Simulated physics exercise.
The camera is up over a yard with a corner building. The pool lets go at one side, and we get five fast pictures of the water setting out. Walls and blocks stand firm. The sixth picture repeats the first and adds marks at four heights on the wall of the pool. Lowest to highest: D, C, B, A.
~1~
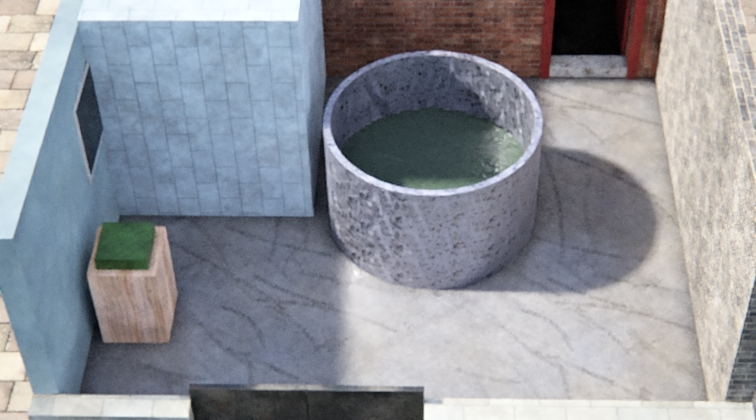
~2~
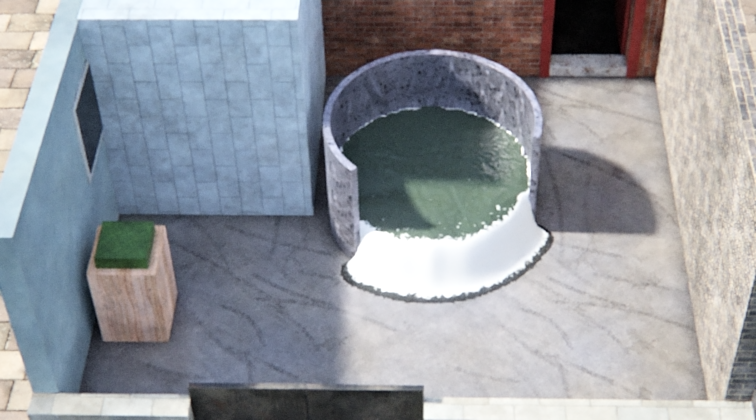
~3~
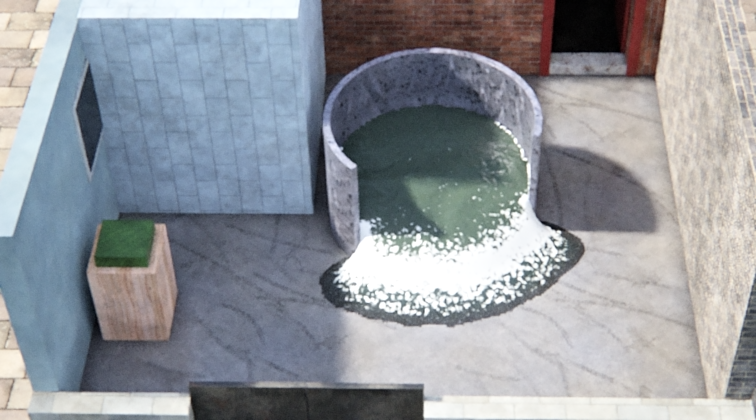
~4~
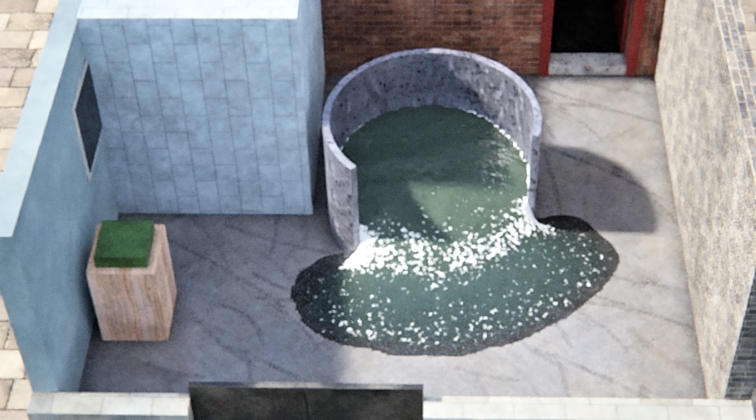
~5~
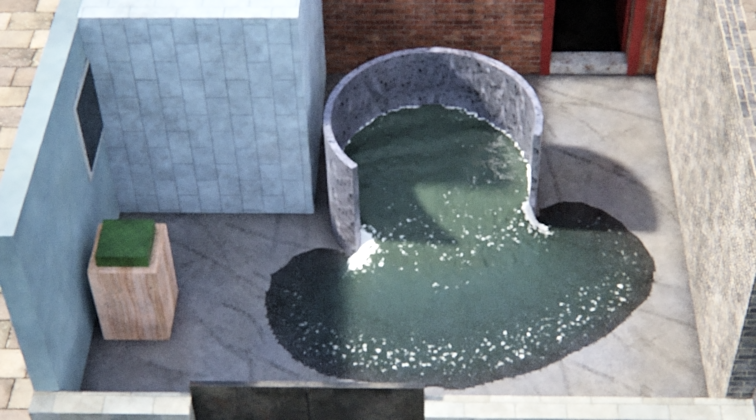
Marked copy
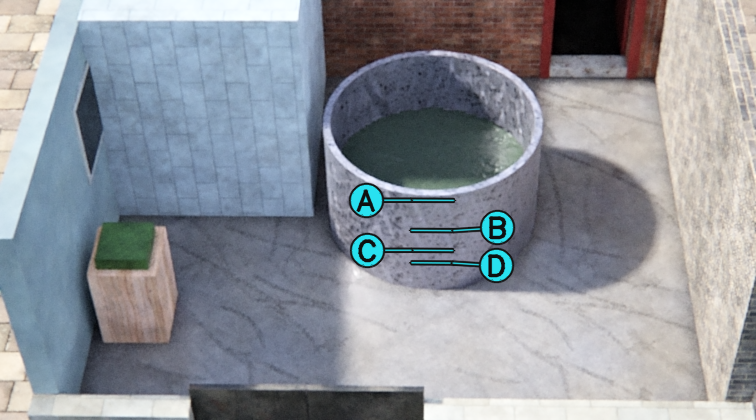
The footage shows a round stone pool of still green water in a walled yard; the front of its wall disappears, and water pours out in a white, foaming rush, then spreads across the paving in a widening dark sheet.
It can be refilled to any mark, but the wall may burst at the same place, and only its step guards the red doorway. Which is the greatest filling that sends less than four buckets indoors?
C is the one.
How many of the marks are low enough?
Two of them.
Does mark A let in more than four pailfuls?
Yes, that goes wrong.
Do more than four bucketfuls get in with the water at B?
Yes, it does.
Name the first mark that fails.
B.
On the marked copy, A at (432, 200); B at (432, 230); C at (432, 250); D at (432, 262); from the bottom up D, C, B, A.
With A, dozens of bucketfuls pour in.
With B, about 9 bucketfuls get in.
With C, a bucket or two gets in.
With D, nothing gets over.
